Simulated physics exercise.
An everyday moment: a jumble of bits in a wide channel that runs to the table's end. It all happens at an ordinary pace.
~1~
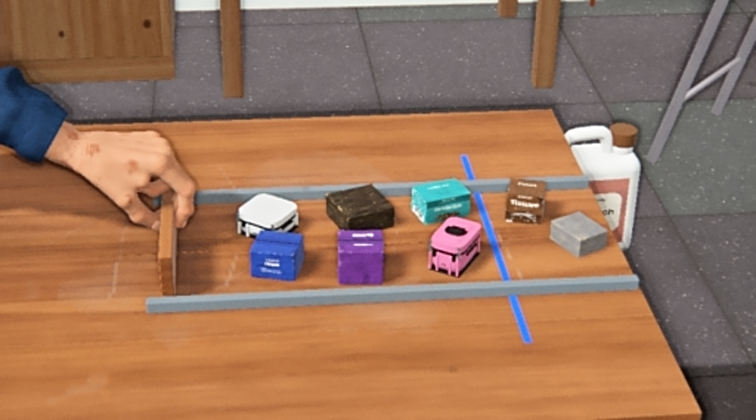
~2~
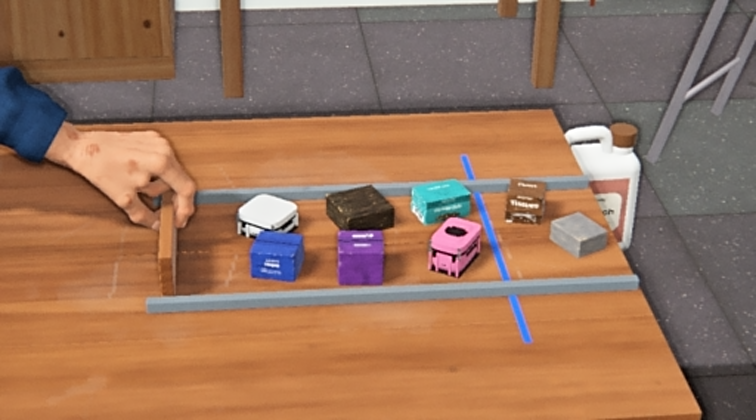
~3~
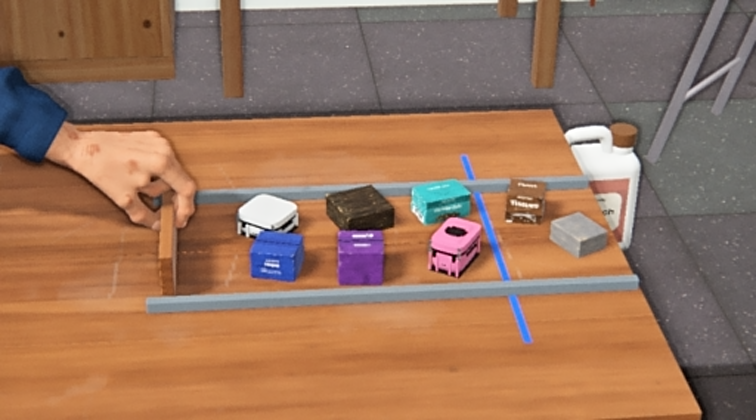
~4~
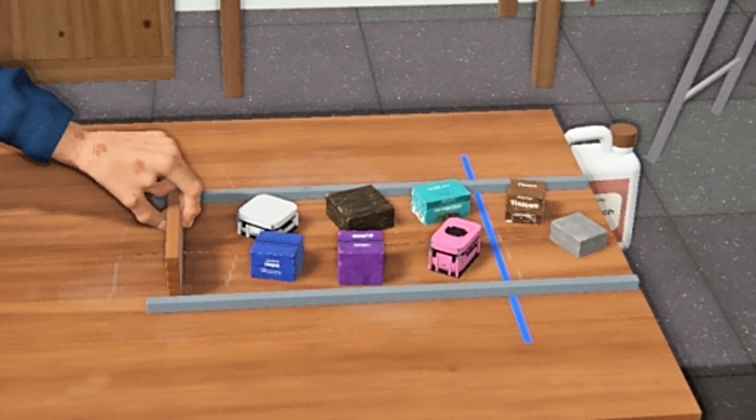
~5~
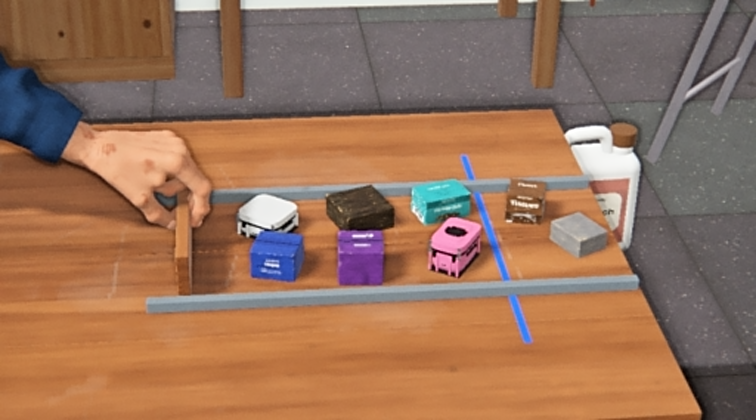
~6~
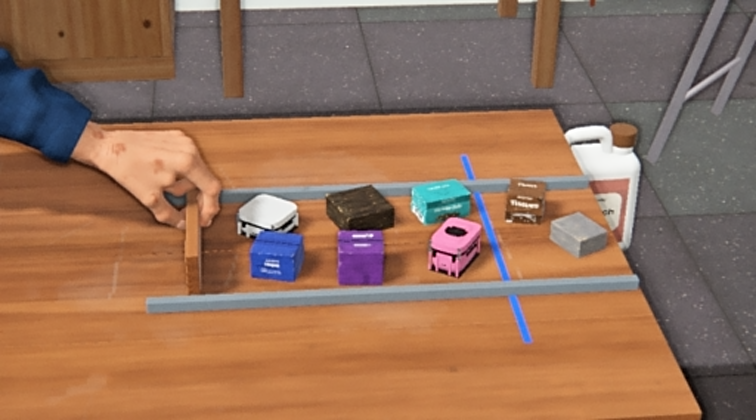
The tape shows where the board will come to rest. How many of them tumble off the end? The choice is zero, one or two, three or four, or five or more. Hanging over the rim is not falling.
The number that fall off is one or two.
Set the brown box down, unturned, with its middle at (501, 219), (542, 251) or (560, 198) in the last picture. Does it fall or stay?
In turn it holds on; remains up; tumbles off.
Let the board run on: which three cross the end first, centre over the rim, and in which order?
They are the brown box, then the turquoise box, then the grey block.
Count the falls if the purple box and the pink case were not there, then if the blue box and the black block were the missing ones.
First 1, then 0.
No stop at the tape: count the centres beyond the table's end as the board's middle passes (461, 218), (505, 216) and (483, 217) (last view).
Place by place, 1, 2 and 1.
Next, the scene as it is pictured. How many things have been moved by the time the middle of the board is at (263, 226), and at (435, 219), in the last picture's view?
By then 2, and 7.
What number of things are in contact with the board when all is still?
In contact: 3.
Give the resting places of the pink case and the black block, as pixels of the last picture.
First (560, 244), then (552, 200).
Early on, none off yet; grey block at rest near (579, 235); brown box at rest near (526, 202); turquoise box at rest near (444, 202).
Finally, the number that fall off is one or two; lost, brown box.
